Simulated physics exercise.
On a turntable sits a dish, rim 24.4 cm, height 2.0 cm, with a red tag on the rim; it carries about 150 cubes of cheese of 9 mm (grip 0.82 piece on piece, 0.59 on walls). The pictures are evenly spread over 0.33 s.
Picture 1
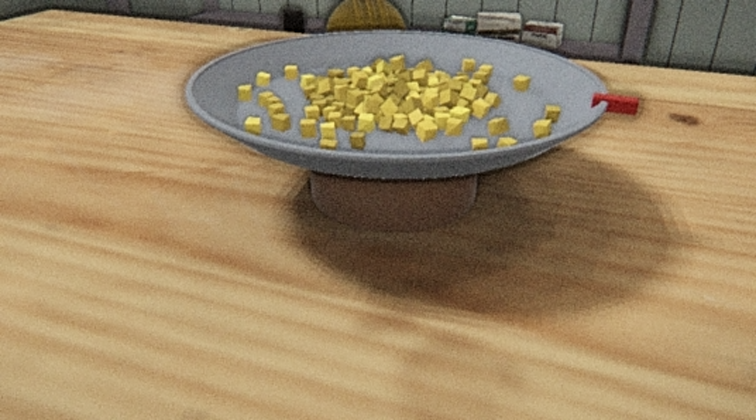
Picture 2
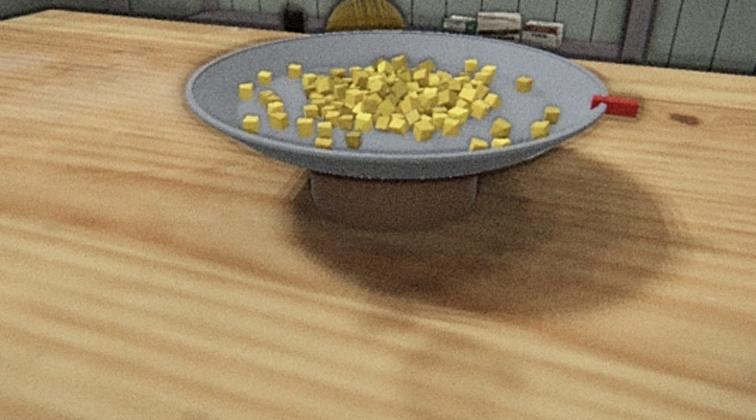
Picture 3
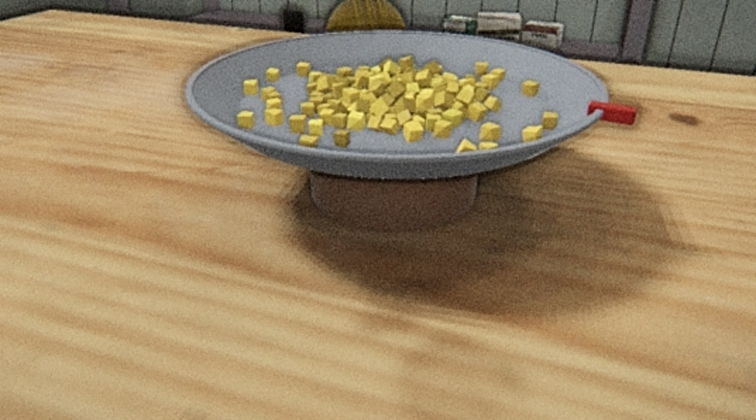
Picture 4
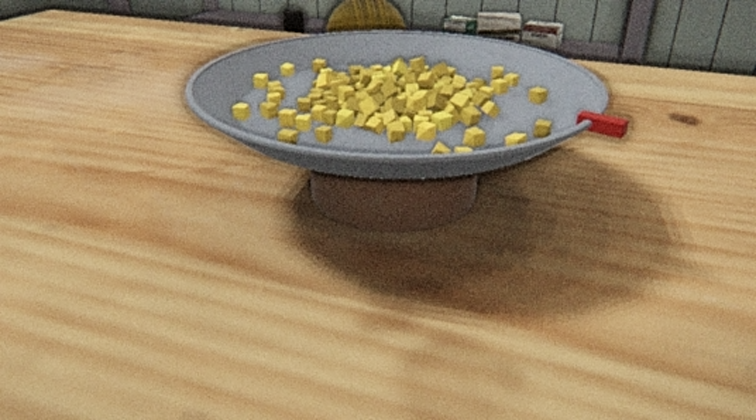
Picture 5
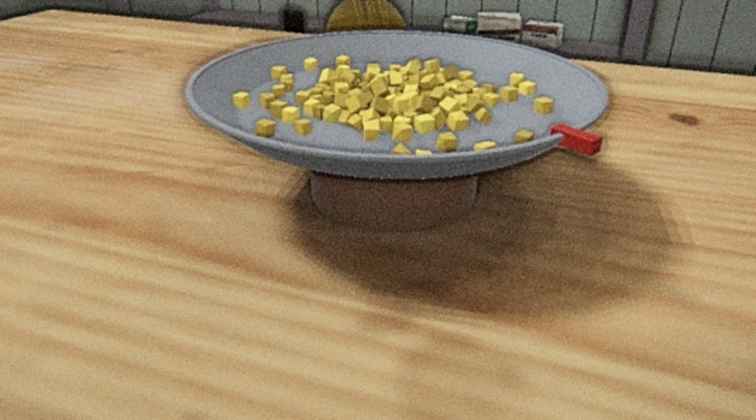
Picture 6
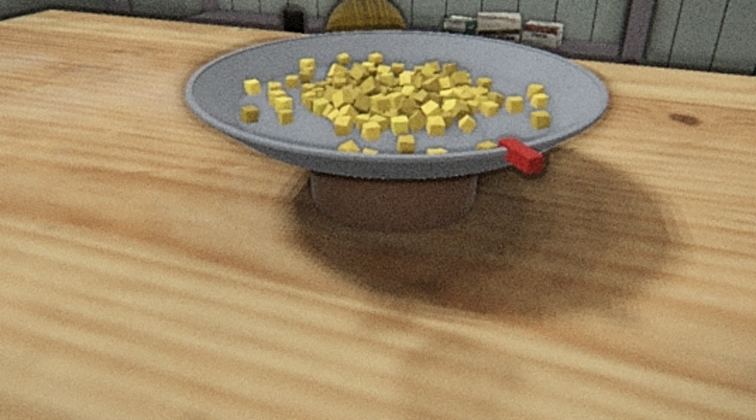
A gray dish of yellow cheese cubes turns, slowly then faster, its red tag swinging toward the front.
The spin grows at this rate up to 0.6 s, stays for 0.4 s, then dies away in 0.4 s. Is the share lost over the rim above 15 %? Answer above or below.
Share that leaves it, set against 15 %: Below.
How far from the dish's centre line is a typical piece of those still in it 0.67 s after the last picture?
About 6.0 cm.
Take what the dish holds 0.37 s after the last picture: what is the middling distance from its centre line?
About 4.5 cm.
Then, 0.37 s after the last picture, dish 100 %; middle of the pieces not yet landed near (396, 94).
Then, 0.67 s after the last picture, dish 100 %; middle of the pieces not yet landed near (401, 96).
Then, 0.95 s after the last picture, dish 100 %; middle of the pieces not yet landed near (392, 98).
Then, 1.22 s after the last picture, dish 100 %; middle of the pieces not yet landed near (392, 98).
In the end, dish 100 %.
